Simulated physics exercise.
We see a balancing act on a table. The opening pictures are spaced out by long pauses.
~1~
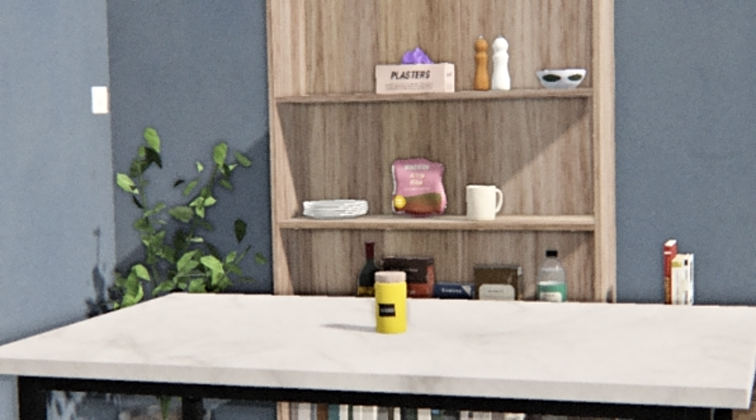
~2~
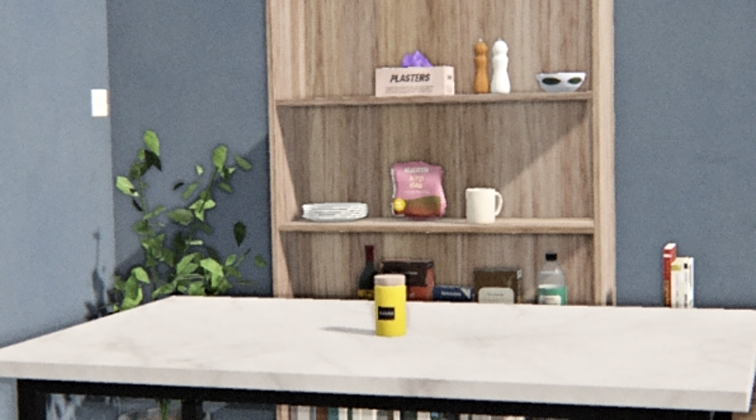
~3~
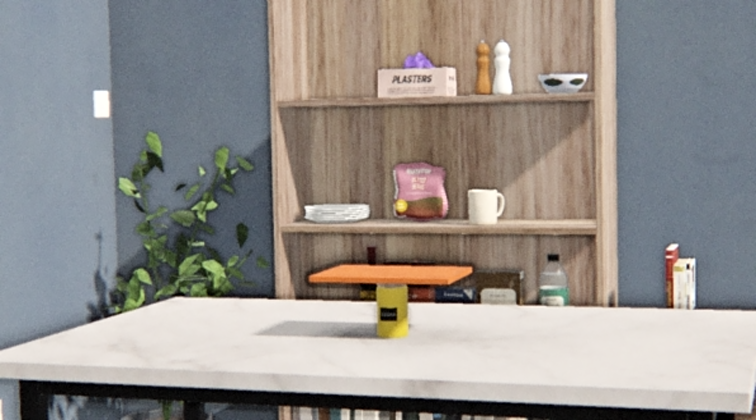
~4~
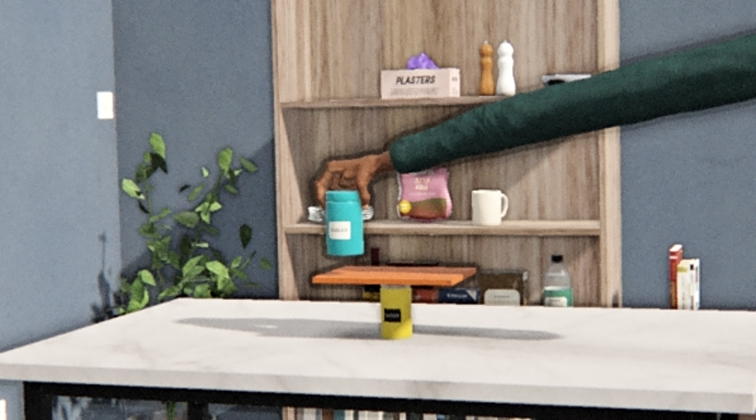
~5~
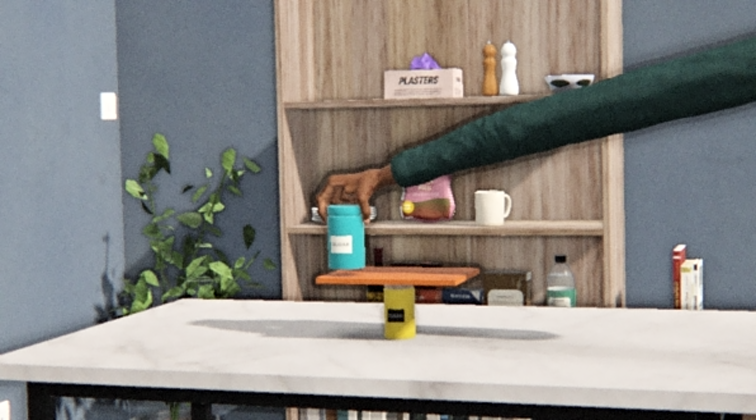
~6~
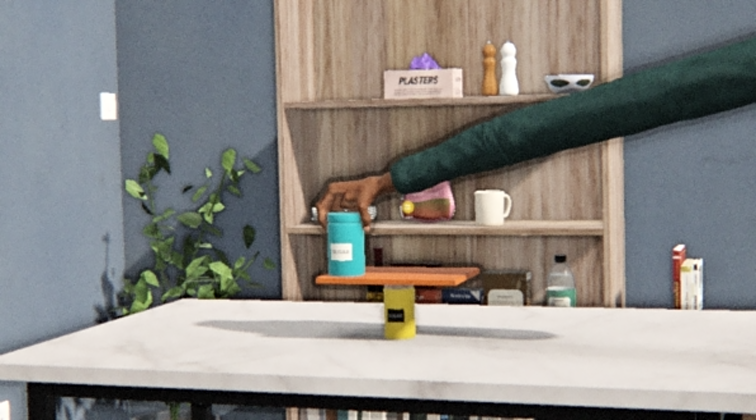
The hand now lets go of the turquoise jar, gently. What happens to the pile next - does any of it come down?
The stack breaks down.
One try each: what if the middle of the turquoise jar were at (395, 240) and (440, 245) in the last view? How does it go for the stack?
In case one it stays upright, while in case two it tumbles.
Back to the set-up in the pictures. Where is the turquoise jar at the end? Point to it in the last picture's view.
It finishes at about (269, 325).
Then, 0.40 s later than the last frame, turquoise jar now fallen; orange board tilted by 53°.
Then, 0.50 s later than the last frame, orange board tilted by 55°.
Then, 0.60 s later than the last frame, orange board tilted by 47°.
When it is over, fallen, turquoise jar and orange board; yellow jar as before. End places, in pixels of the last picture, turquoise jar near (268, 325). The stack gives way.
